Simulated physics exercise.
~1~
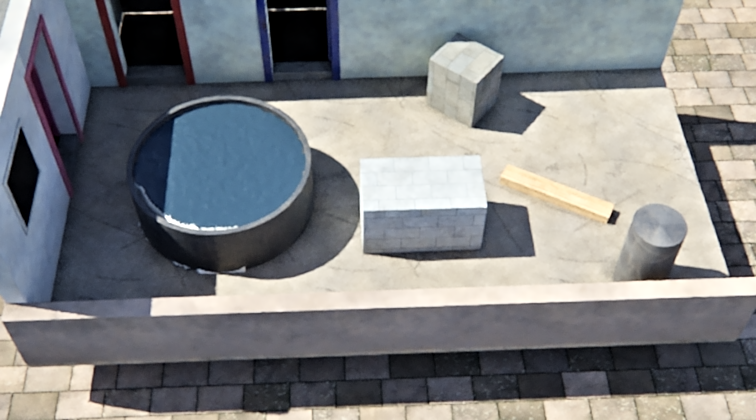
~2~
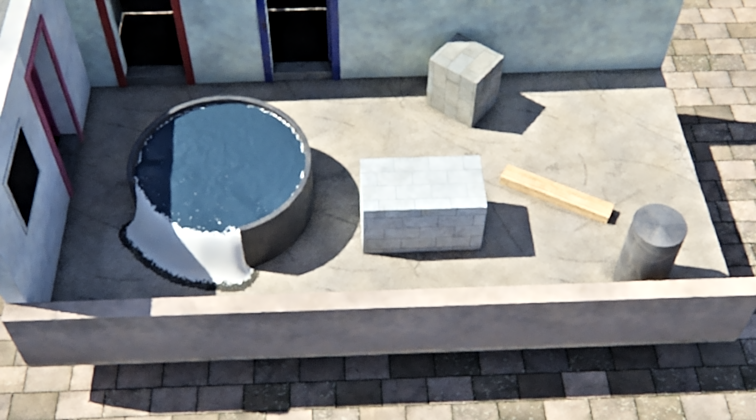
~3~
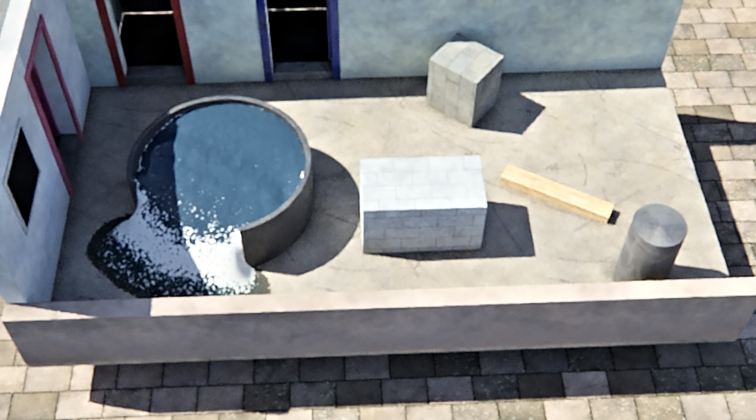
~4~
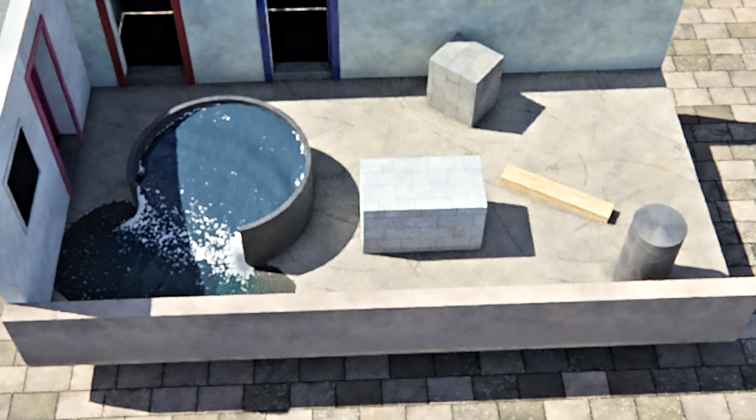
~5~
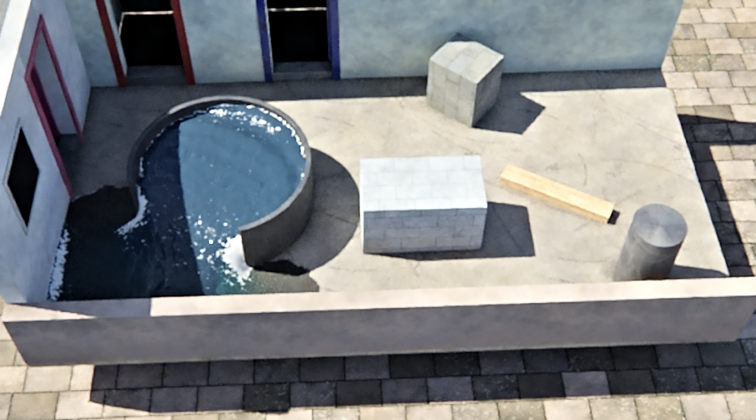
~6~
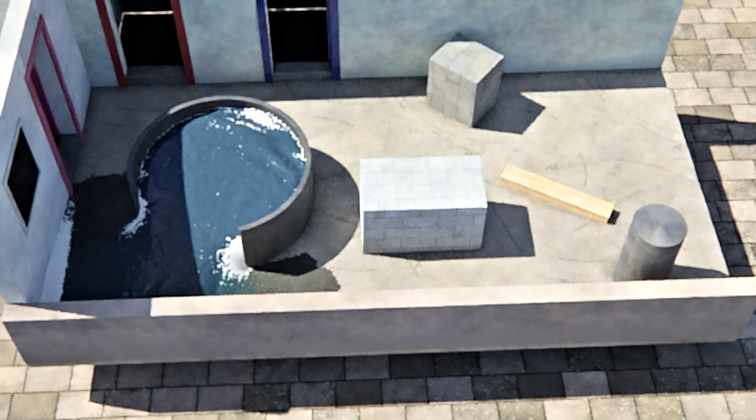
At the start, a round dark tank full of water stands in a walled yard beside pale blocks, a plank and a cylinder. White, foaming water then bursts from its lower-left side, spreads over the ground to the left and front walls, and darkens the corner while the blocks stay still.
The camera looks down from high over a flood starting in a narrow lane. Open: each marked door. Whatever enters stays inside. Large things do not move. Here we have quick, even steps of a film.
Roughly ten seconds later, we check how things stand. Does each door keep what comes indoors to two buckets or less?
The red door is swamped; the blue door is not swamped; the pink door is not swamped.
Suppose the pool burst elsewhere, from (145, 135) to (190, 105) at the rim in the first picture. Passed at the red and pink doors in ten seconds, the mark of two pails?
Here's how I see it: The red door crosses the line and the pink door crosses the line.
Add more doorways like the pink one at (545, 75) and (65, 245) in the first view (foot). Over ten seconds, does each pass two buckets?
Results, in sequence: Doesn't reach it and gets past it.
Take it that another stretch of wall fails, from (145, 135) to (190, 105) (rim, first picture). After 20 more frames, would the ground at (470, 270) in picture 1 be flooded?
Spot status: Not reached.
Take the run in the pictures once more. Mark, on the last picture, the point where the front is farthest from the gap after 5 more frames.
My guess is roughly (467, 319).
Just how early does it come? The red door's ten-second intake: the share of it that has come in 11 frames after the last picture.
0 %.
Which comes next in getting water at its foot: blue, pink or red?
Answer: The pink door.
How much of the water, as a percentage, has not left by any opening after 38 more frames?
Roughly 90 per cent.
A moment on, water covers 20 % of the floor; the red door not reached, the blue door not reached, the pink door wet at the sill, nothing in.
Next, water covers 35 % of the floor; the red door not reached, the blue door not reached, the pink door wet at the sill, nothing in.
Then, water covers 55 % of the floor; the red door far over two buckets in, the blue door wet at the sill, nothing in, the pink door wet at the sill, nothing in.
Later, water covers 80 % of the floor; the red door far over two buckets in, the blue door wet at the sill, nothing in, the pink door wet at the sill, nothing in.
In the end, water covers 95 % of the floor; the red door far over two buckets in, the blue door wet at the sill, nothing in, the pink door wet at the sill, nothing in.
